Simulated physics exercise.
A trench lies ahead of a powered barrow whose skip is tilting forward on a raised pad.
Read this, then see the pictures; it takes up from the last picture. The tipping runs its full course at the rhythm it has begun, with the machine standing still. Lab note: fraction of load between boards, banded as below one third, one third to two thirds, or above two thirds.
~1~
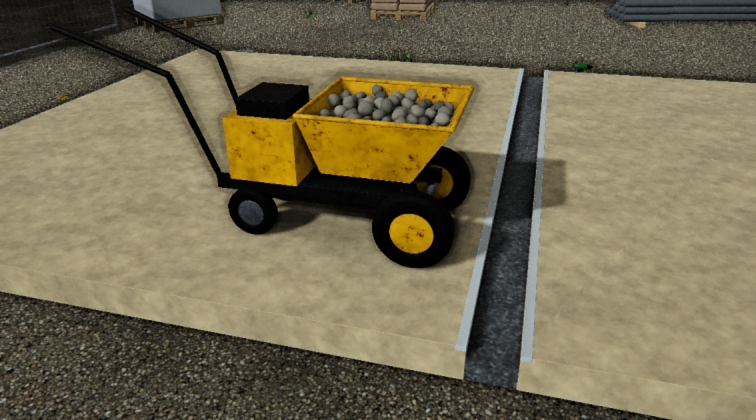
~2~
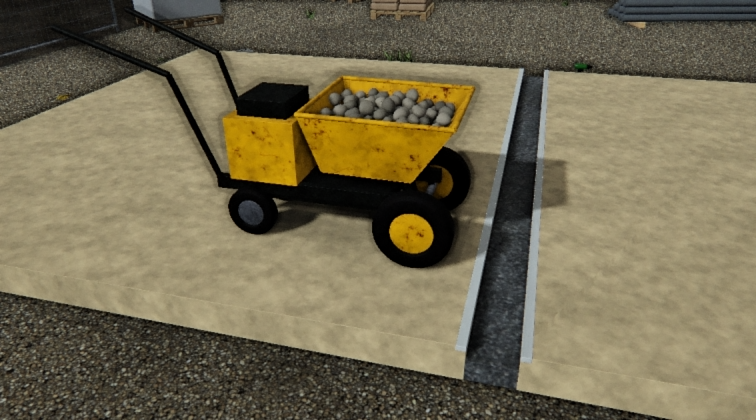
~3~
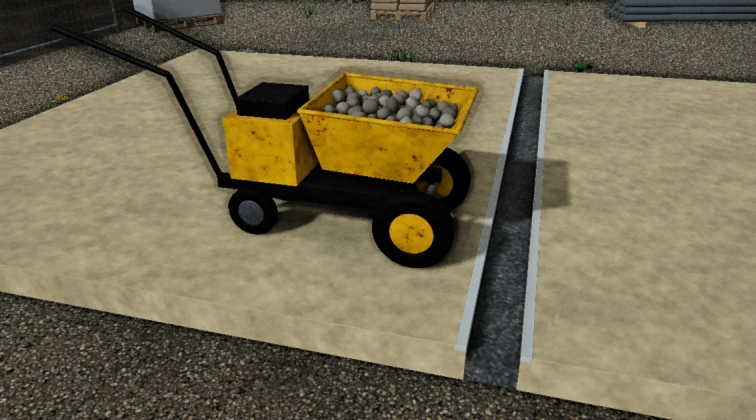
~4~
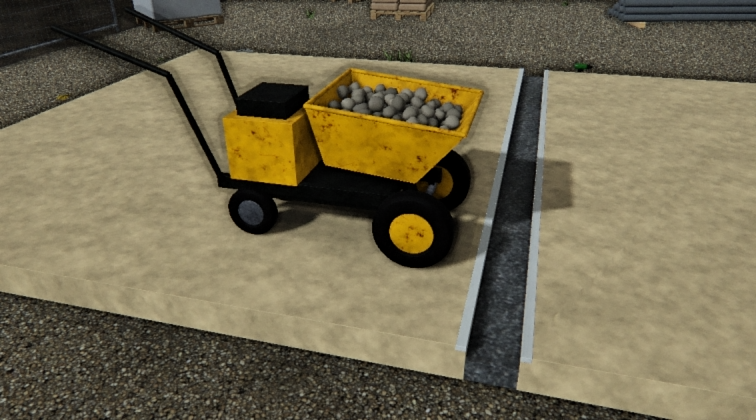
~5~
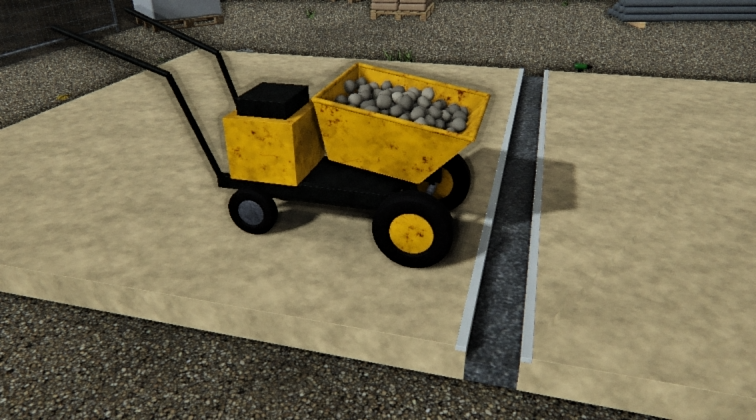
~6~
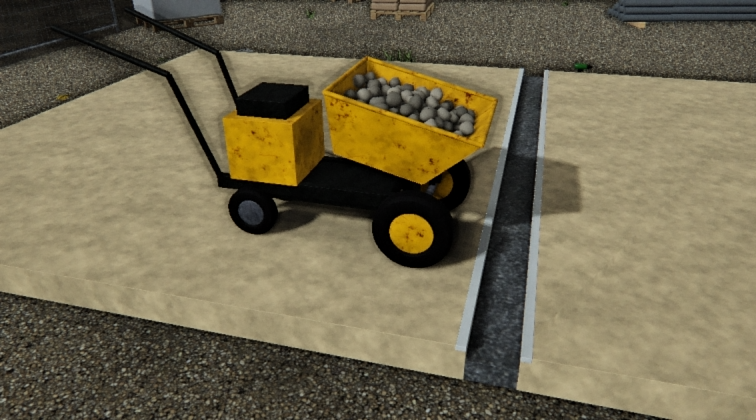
Band: Below one third.
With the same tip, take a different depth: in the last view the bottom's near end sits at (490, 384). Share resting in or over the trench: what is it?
Something close to 10 per cent.
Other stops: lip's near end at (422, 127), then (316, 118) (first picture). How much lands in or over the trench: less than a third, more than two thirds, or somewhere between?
First: In the middle band. Second: Under a third.
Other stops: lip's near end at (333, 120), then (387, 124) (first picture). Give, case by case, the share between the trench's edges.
Roughly 30 per cent first, then roughly 60 per cent.
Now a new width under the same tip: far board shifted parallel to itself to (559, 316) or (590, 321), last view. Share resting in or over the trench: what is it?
The first case gives close to 50 per cent and the second close to 80 per cent.
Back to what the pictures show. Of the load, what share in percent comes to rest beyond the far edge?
It works out to close to 80 per cent.
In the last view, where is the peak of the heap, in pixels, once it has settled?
At about (566, 236).
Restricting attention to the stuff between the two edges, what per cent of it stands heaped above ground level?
15 %.
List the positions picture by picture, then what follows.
In the first frame, lip of the skip (453, 130), level; top of the load (384, 109), river pebbles; first edge of the trench (471, 302); far edge (530, 312), the trench under half as wide as the skip, and shallow for its width.
In the second frame, lip of the skip (454, 131), level; top of the load (386, 108).
In the third frame, lip of the skip (458, 132), tipped barely; top of the load (389, 107).
In the fourth frame, lip of the skip (465, 135), tipped a little; top of the load (381, 114).
In the fifth frame, lip of the skip (473, 140), tipped a little; top of the load (388, 112).
In the sixth frame, lip of the skip (482, 146), tipped a little; top of the load (381, 105); first edge of the trench (471, 302); far edge (530, 312).
Just after the last frame, skip tipped well over; every one in the skip.
A moment on, skip tipped steeply; almost all in the skip; about a tenth beyond it; just a few falling.
Further on, skip tipped right over; roughly a third in the skip; just a few in or heaped over the trench; roughly two thirds beyond it.
When it is over, skip tipped right over; about a tenth in the skip; about a tenth in or heaped over the trench; the larger part beyond it.
